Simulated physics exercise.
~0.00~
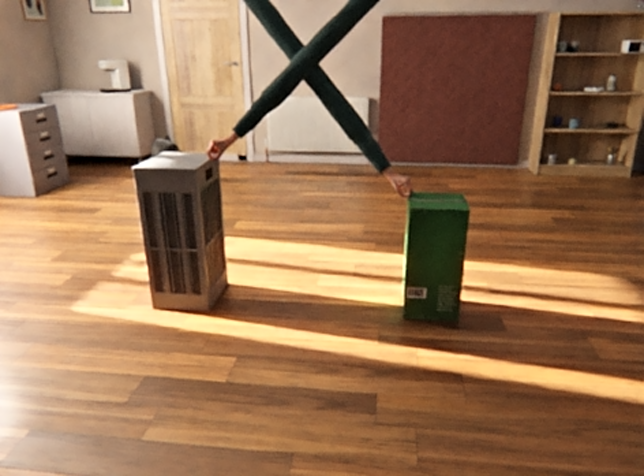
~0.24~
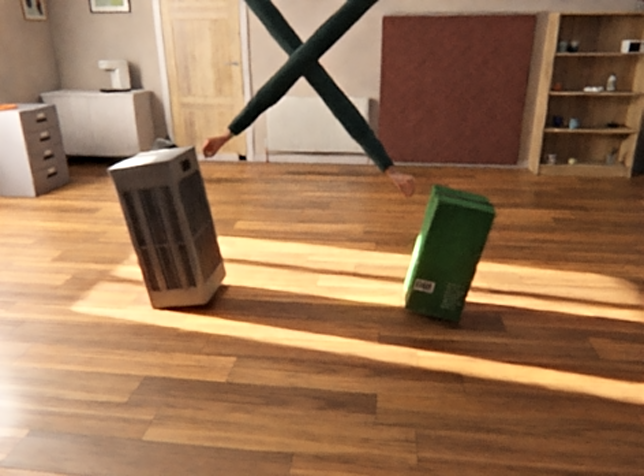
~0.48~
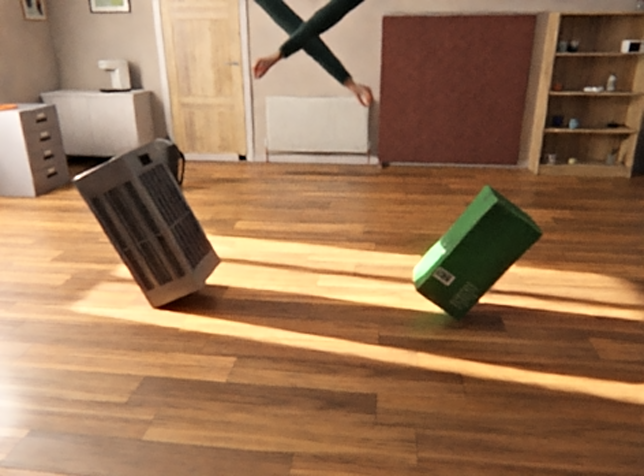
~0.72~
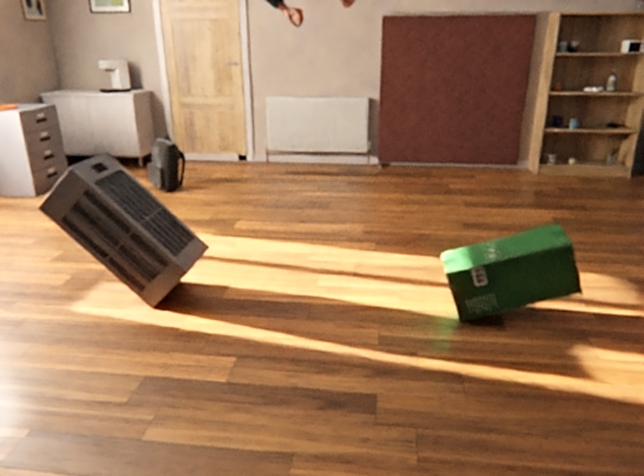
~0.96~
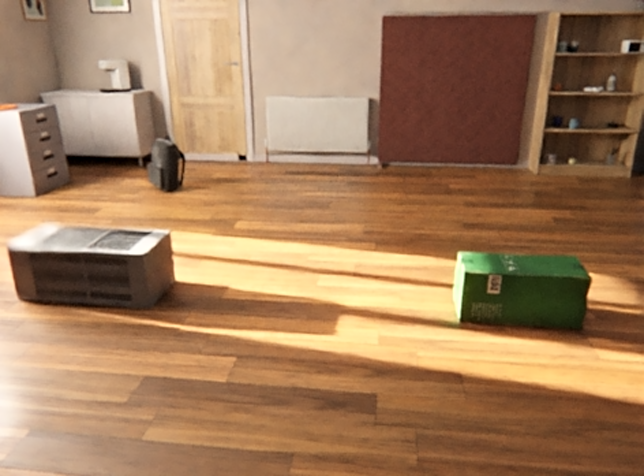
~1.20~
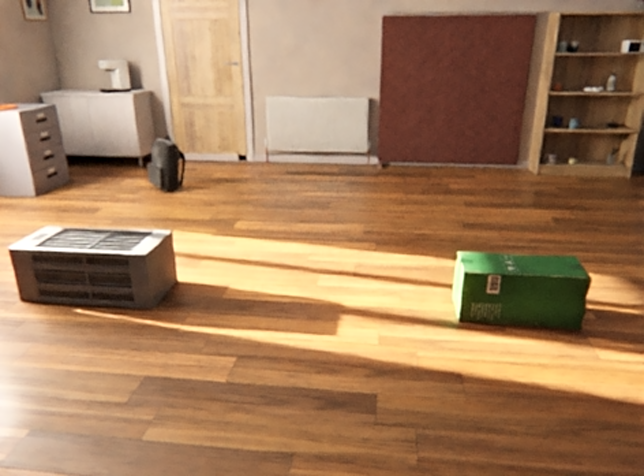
Two tall boxes, a grey slatted crate on the left and a green box on the right, stand on a sunlit wooden floor, seen from a fixed, slightly raised view across a room with a door, radiator, red wall panel and shelves. Two crossed arms in dark green sleeves reach down to their tops. The crate tips left and the green box tips right as the hands let go and withdraw upward. Both lean further, the green box dropping onto its side slightly ahead of the crate. They end lying on their sides, far apart and still.
